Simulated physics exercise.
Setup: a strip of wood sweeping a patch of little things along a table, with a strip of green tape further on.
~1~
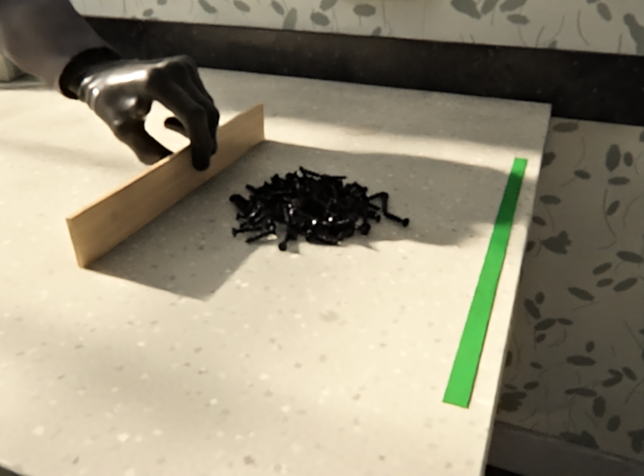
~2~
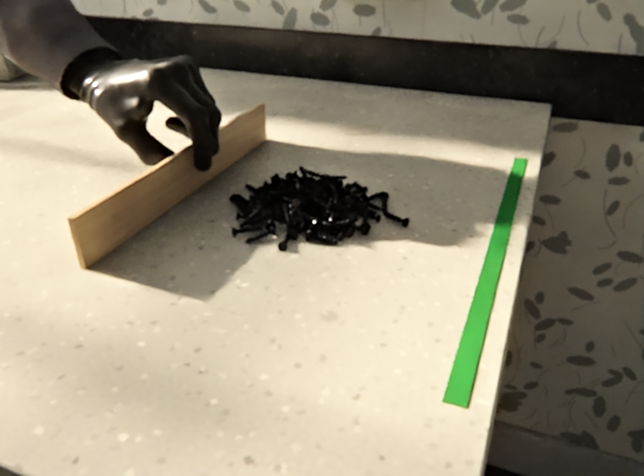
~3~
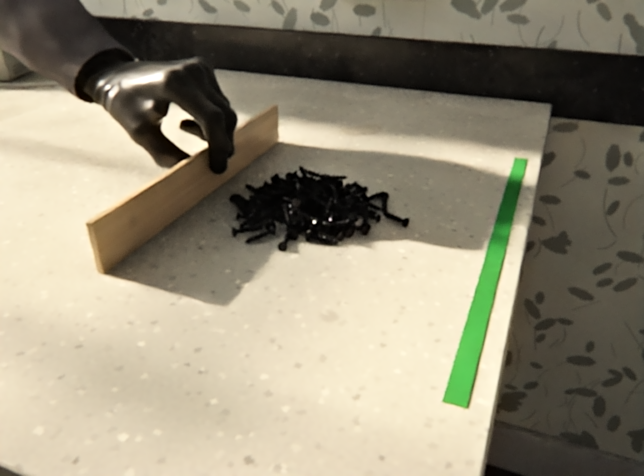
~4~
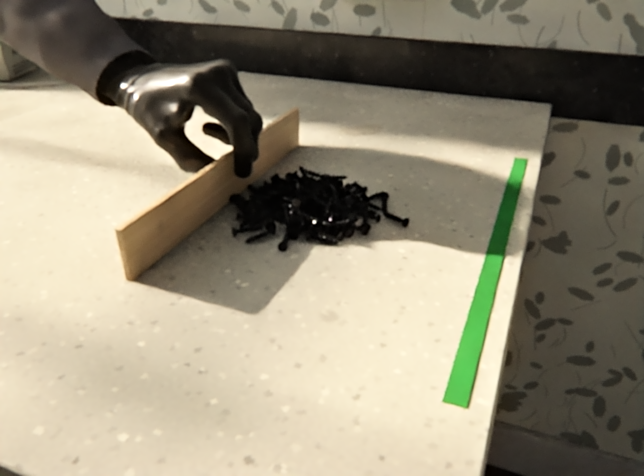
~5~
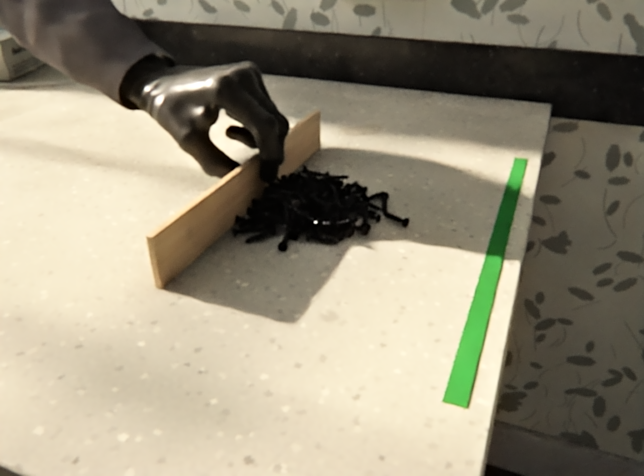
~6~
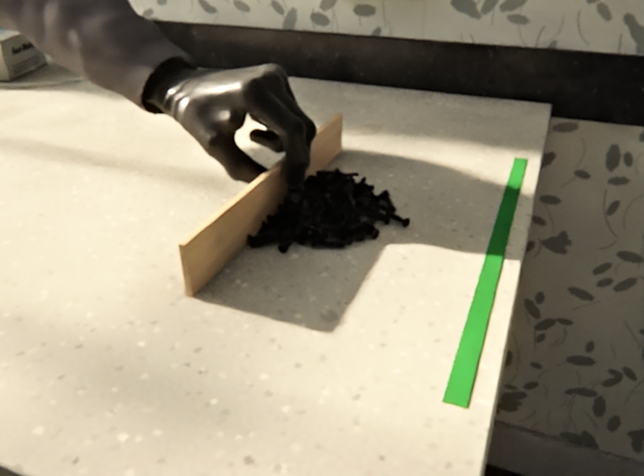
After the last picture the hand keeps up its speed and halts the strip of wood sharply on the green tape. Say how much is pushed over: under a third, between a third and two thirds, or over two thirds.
I reckon it loses beyond two thirds of the pile.
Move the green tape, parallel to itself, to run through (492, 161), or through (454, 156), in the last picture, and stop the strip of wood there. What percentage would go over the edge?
It would be around 60 per cent the first time and around 0 per cent the second.
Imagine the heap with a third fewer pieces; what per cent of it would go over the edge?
100 % or thereabouts.
Just after the last frame, strip of wood still moving, near (395, 181); heap all on the table, its front near (495, 234).
A moment on, strip of wood stopped at the green tape; heap the larger part over the edge.
Further on, strip of wood stopped at the green tape; heap almost all over the edge.
When it is over, strip of wood stopped at the green tape; heap almost all over the edge.
